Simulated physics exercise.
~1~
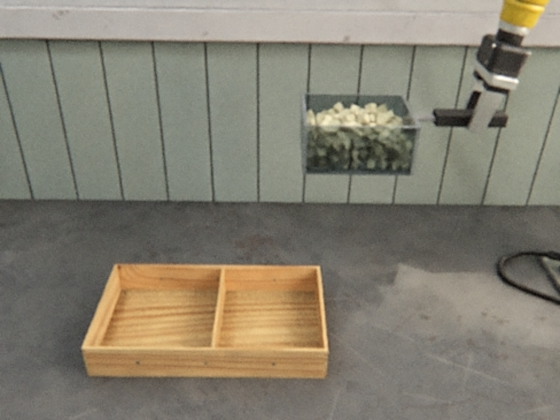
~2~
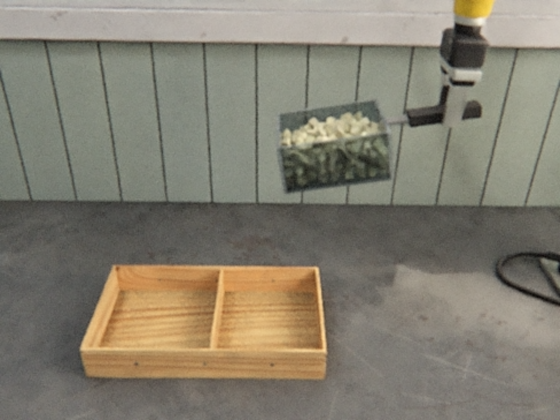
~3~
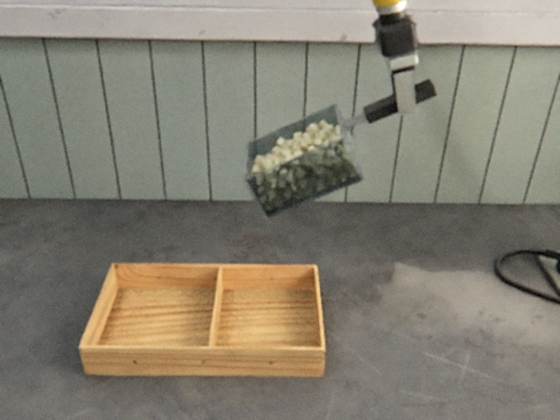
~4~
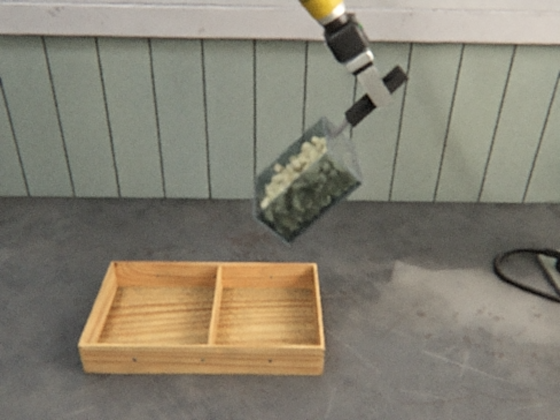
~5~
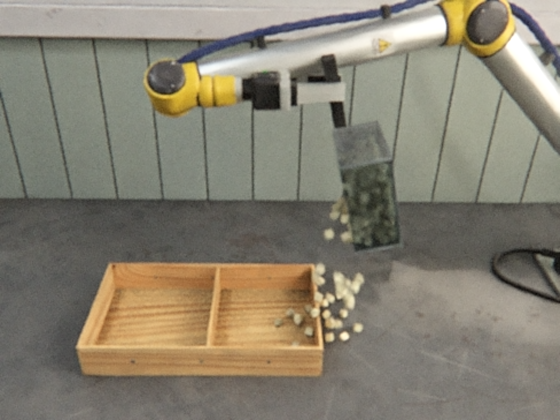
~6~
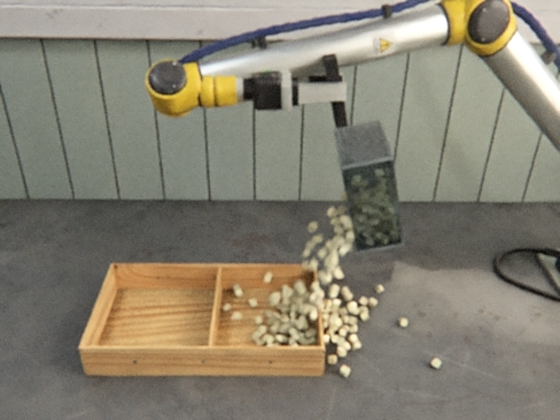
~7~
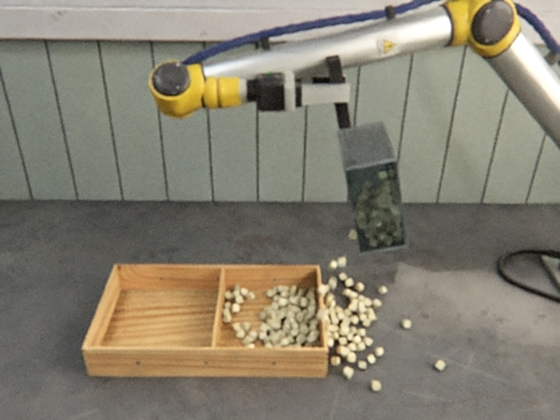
On a grey tabletop, a robotic arm tipping a clear box of pale cubes into a divided wooden tray, many spilling outside.
